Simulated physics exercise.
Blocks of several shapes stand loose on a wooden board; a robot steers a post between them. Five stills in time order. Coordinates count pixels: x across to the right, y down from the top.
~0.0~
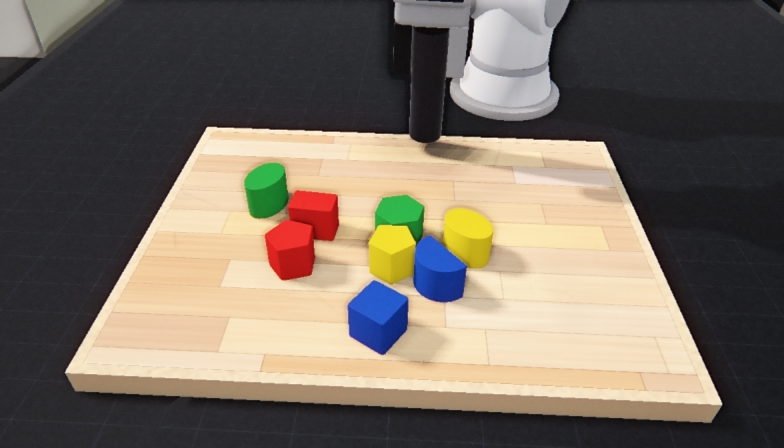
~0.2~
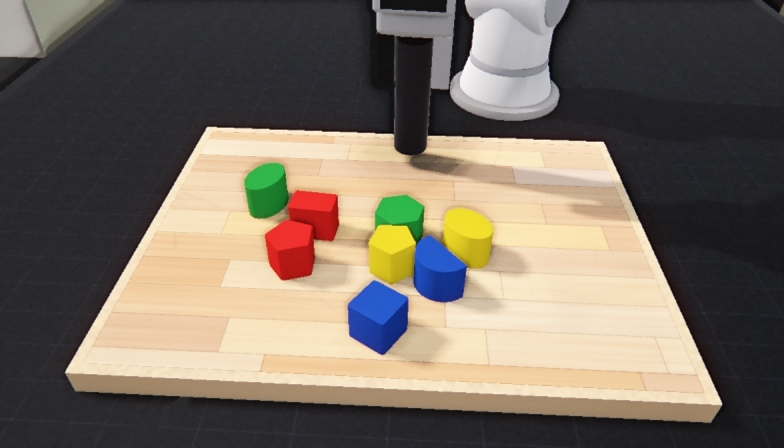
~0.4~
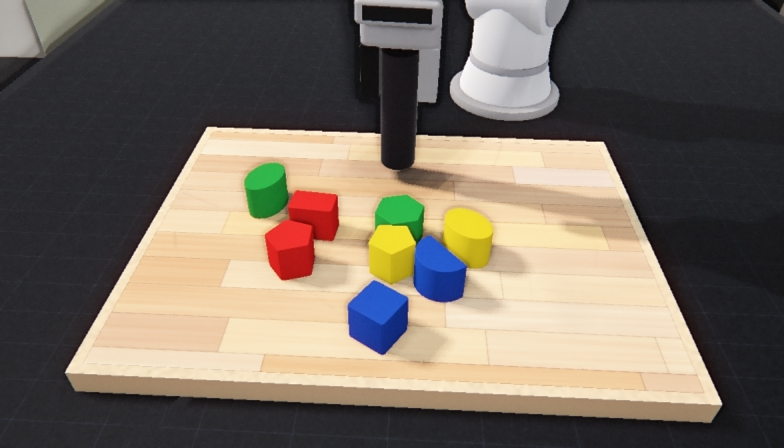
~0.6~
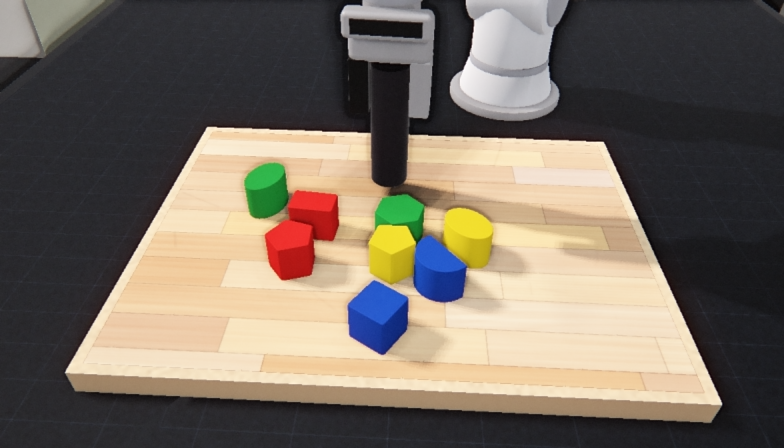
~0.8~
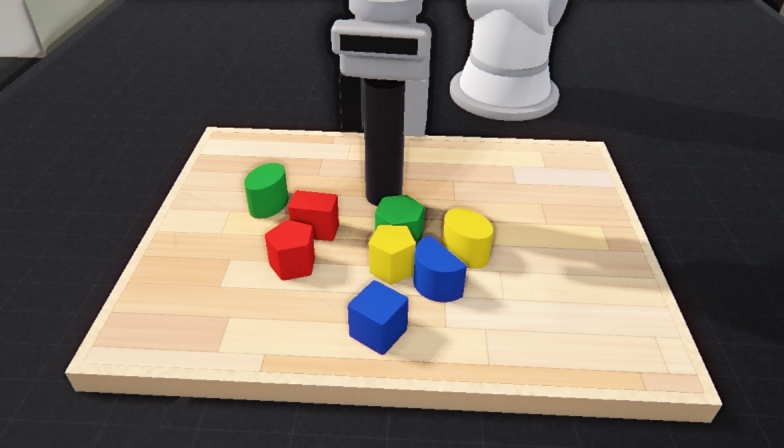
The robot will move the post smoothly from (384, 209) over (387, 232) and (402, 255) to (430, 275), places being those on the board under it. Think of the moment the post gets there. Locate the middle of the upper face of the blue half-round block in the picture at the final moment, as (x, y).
Near (490, 302).
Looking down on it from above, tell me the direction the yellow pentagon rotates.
It twists clockwise.
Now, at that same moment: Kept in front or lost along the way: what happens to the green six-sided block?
It sits in front of the post.
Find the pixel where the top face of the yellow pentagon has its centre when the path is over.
The centre of its top face lies at (392, 261).
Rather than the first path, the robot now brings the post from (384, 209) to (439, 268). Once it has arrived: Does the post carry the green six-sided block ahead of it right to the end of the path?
In short: Yes.
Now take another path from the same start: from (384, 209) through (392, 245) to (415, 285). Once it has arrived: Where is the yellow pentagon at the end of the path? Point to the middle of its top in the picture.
The top centre is at (393, 283).
On the path given first. One third of the way, post at (387, 221); yellow pentagon at (393, 252), turned 30° clockwise; green six-sided block at (412, 225), turned 20° anticlockwise.
Two thirds of the way, post at (403, 244); yellow pentagon at (392, 261), turned 45° clockwise; green six-sided block at (438, 247), turned 40° anticlockwise; blue half-round block at (465, 281), turned 25° clockwise.
At the end, post at (431, 263); yellow pentagon at (392, 261), turned 45° clockwise; green six-sided block at (473, 265), turned 50° anticlockwise; blue half-round block at (490, 302), turned 65° clockwise; yellow oval block unmoved.
